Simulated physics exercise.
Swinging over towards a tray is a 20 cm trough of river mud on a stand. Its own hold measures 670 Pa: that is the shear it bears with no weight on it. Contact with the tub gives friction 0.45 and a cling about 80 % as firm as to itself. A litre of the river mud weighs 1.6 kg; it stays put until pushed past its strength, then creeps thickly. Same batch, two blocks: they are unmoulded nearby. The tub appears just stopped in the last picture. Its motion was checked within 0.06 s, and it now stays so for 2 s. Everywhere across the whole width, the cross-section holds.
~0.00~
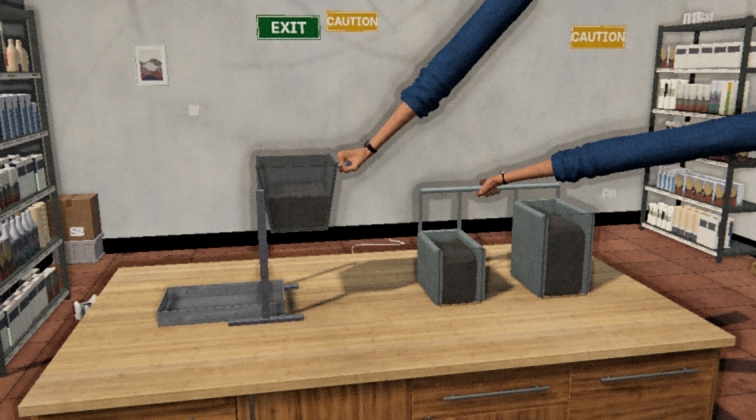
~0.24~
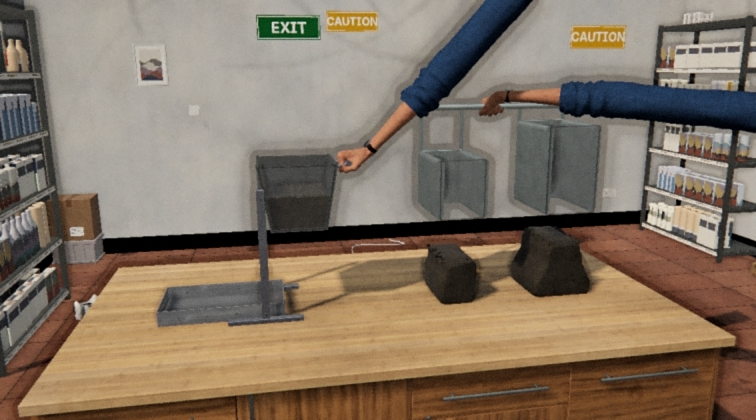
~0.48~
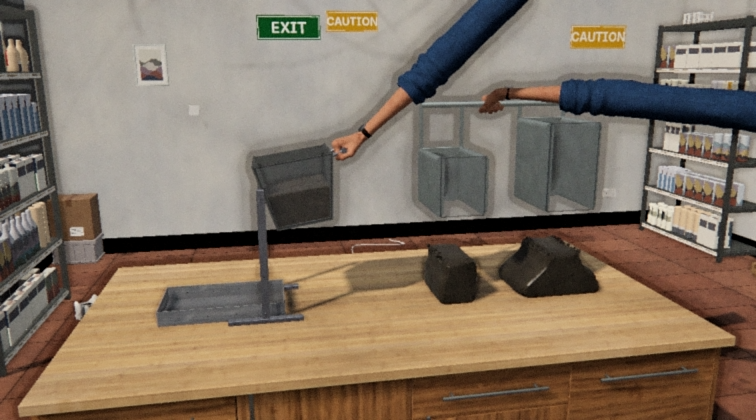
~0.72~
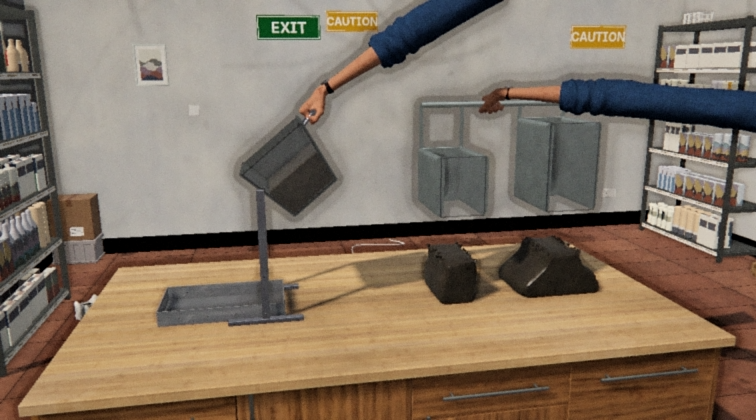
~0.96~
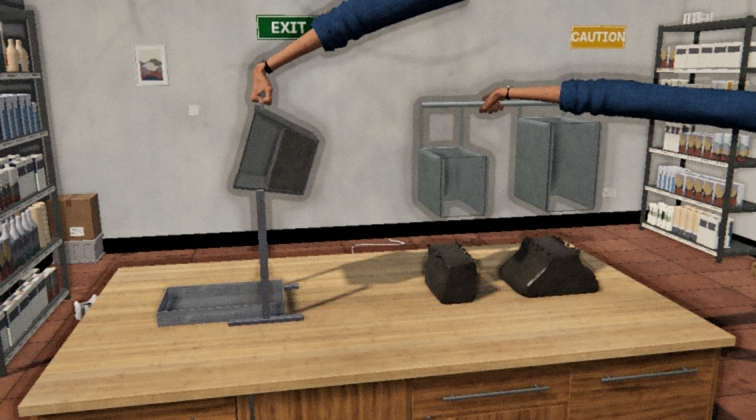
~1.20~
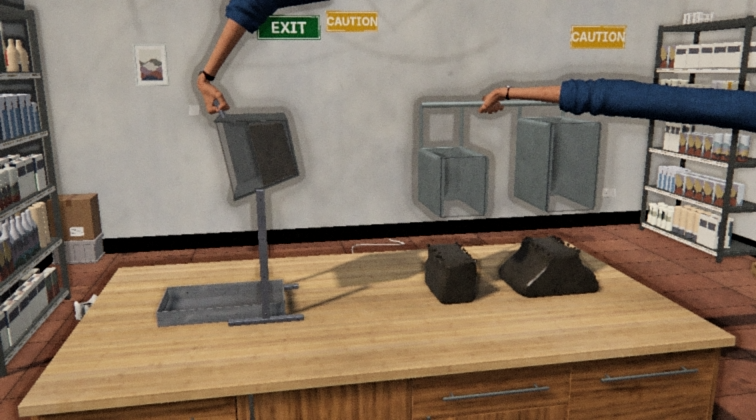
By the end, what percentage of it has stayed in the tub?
Some 0 per cent has stayed in the tub.
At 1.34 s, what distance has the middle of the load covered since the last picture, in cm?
Around 5 centimetres.
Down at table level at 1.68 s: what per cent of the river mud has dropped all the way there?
I'd say close to 0 per cent of it.
By 1.34 s, the tub is at 100 degrees and holds 100 %.
By 1.51 s, the tub is at 100 degrees and holds 78 %.
By 1.68 s, the tub is at 100 degrees and holds 39 %.
By 1.85 s, the tub is at 100 degrees and holds 0 %.
By 3.20 s, at the end, the tub is at 100 degrees and holds 0 %.
